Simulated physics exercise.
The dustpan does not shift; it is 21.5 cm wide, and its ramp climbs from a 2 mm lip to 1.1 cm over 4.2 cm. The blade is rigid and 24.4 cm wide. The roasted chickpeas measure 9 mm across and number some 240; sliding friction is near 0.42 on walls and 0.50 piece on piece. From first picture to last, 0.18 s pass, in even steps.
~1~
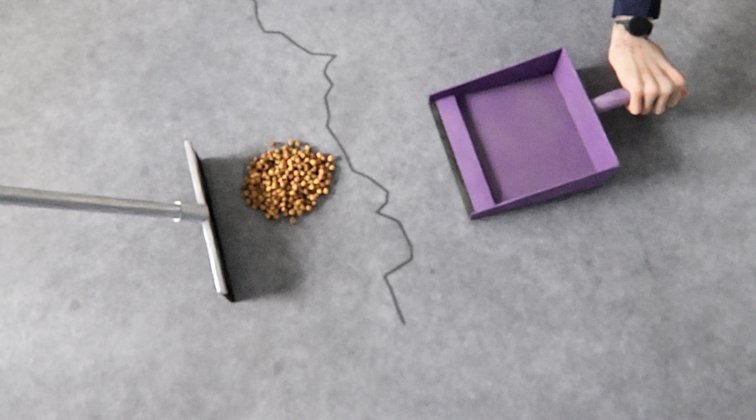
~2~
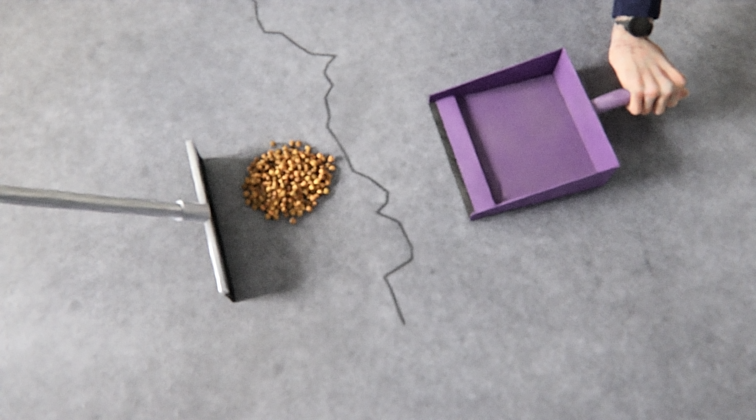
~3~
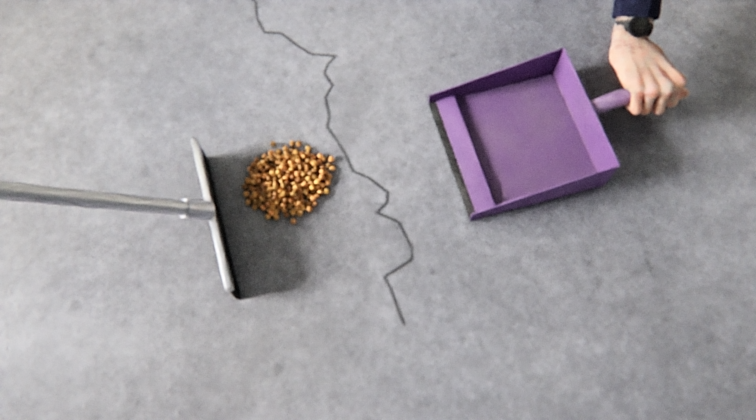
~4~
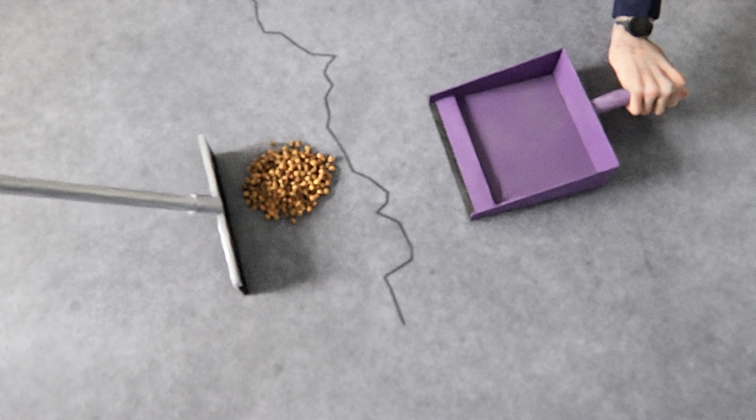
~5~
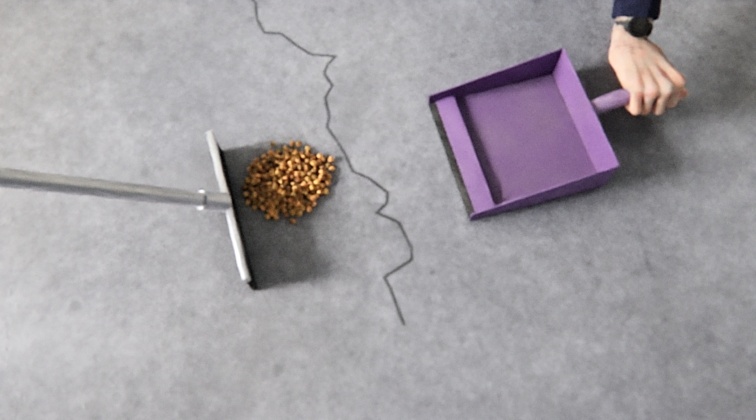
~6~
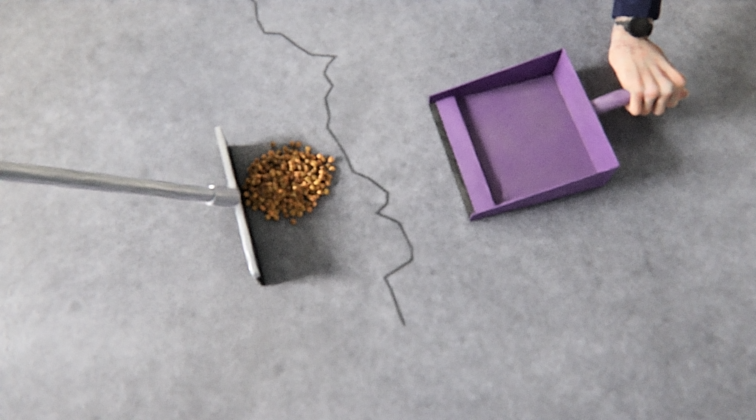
A hand with a dark watch and sleeve grips the handle of a purple dustpan at the upper right of a grey floor, seen from above. Left of it, a jagged dark line runs down the floor, beside a heap of golden-brown roasted chickpeas and a grey-handled blade. The blade slides slowly right to the heap's edge, while the heap, dustpan and camera stay still.
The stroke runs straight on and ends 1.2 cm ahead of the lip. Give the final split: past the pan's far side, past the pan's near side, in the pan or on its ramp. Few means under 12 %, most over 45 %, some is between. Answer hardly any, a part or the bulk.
Far side a part, near side hardly any, pan a part.
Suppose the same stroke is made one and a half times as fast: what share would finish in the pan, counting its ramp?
In that case some 40 per cent.
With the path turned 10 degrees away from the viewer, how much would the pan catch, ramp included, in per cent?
In that case some 20 per cent.
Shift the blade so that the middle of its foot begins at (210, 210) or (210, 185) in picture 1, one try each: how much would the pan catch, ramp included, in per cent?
About 35 and 25 per cent.
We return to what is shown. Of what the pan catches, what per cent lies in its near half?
Some 10 per cent.
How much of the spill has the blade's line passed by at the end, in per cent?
Roughly 5 per cent.
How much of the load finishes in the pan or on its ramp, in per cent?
About 35 per cent.
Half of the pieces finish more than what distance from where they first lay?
About 28 cm.
Then, 0.39 s after the last picture, middle of the blade 18 cm from the lip; 0 % over the lip, far side 15 %, near side 0 %.
Then, 0.65 s after the last picture, middle of the blade 8 cm from the lip; 0 % over the lip, far side 30 %, near side 0 %.
Then, 1.01 s after the last picture, middle of the blade 2 cm from the lip; 35 % over the lip, far side 40 %, near side 0 %.
In the end, far side 40 %, near side 0 %, pan 35 %, in front of the lip or behind the blade 25 %.
